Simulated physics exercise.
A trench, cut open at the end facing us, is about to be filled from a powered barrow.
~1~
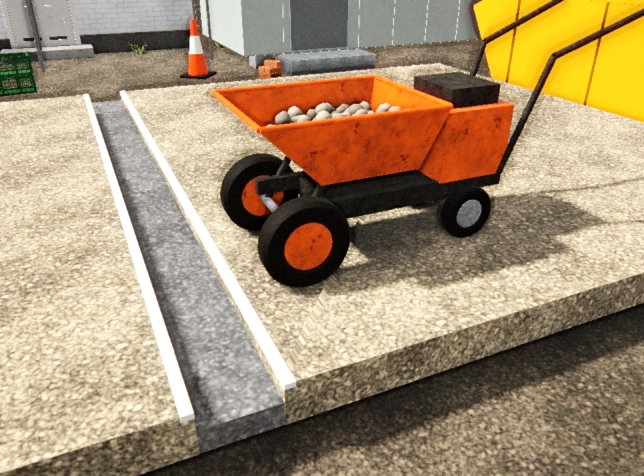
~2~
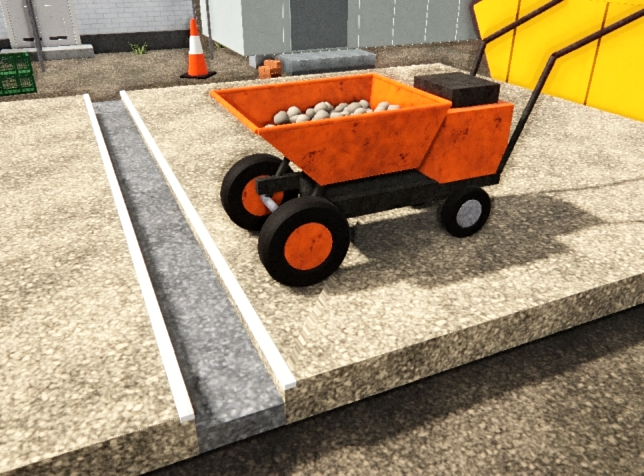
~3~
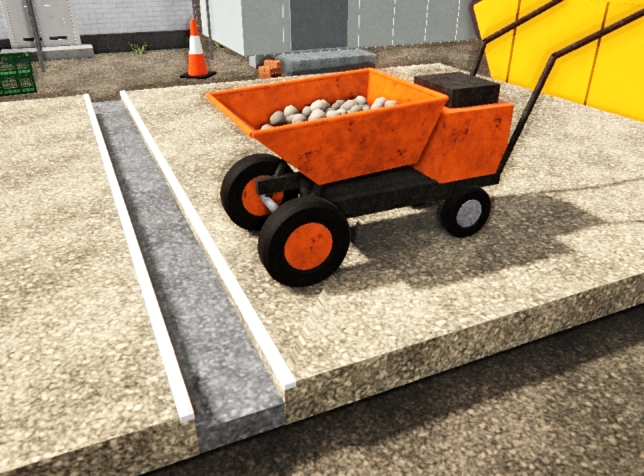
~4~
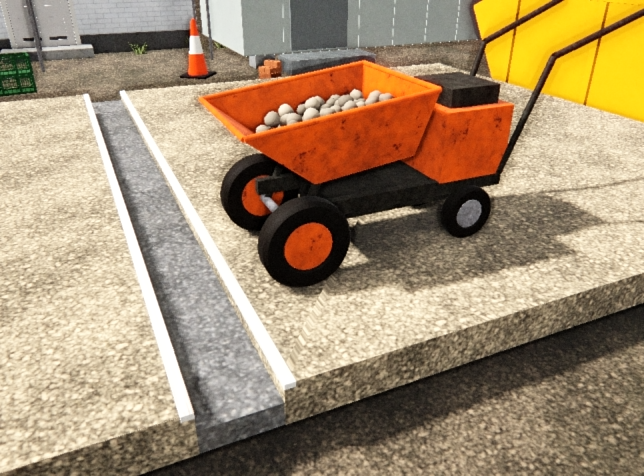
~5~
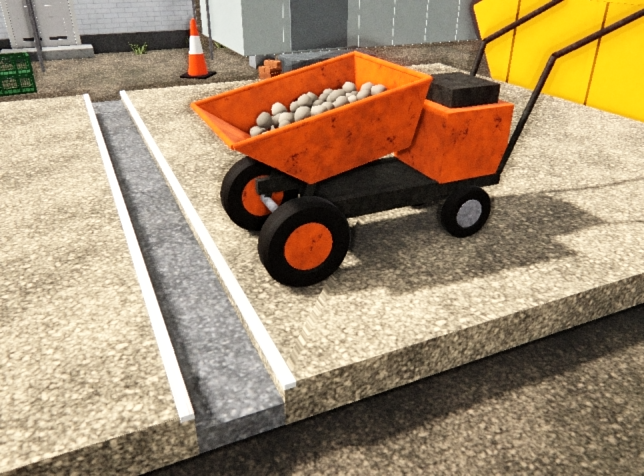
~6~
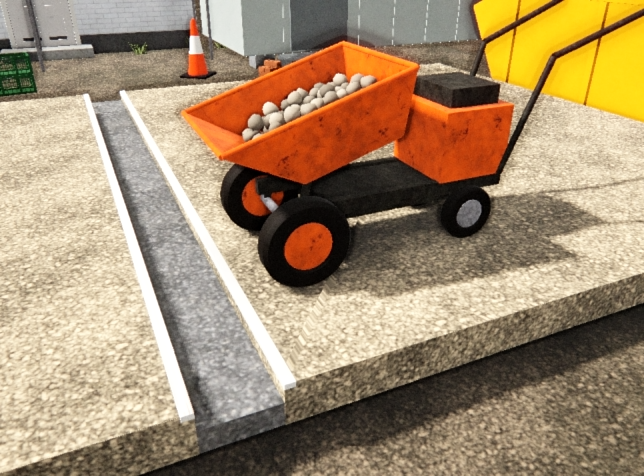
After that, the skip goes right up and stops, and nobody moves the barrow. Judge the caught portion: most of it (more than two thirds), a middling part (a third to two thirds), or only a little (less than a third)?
Only a little.
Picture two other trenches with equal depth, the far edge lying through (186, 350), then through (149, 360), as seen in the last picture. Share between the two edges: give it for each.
Respectively, 0 % and 40 %.
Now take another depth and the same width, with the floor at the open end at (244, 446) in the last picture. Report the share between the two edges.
20 %.
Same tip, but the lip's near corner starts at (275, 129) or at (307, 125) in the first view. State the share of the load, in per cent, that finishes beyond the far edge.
The first stop gives 60 per cent; the second gives 20 per cent.
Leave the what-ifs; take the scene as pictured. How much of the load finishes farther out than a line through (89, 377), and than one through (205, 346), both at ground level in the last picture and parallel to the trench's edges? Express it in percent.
Result, first then second: 20 %, 100 %.
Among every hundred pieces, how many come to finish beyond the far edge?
I'd put it at around 75 percent.
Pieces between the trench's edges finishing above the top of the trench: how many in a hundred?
30 per cent or thereabouts.
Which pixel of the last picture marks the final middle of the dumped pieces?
The centre settles at about (113, 284).
Soon, skip tipped steeply; all in the skip.
A while on, skip tipped right over; about half in the skip; a small part in or heaped over the trench; about a third beyond it; a stray few falling.
Towards the end, skip tipped right over; a stray few in the skip; about a quarter in or heaped over the trench; most beyond it.
Finally, skip tipped right over; about a quarter in or heaped over the trench; most beyond it.
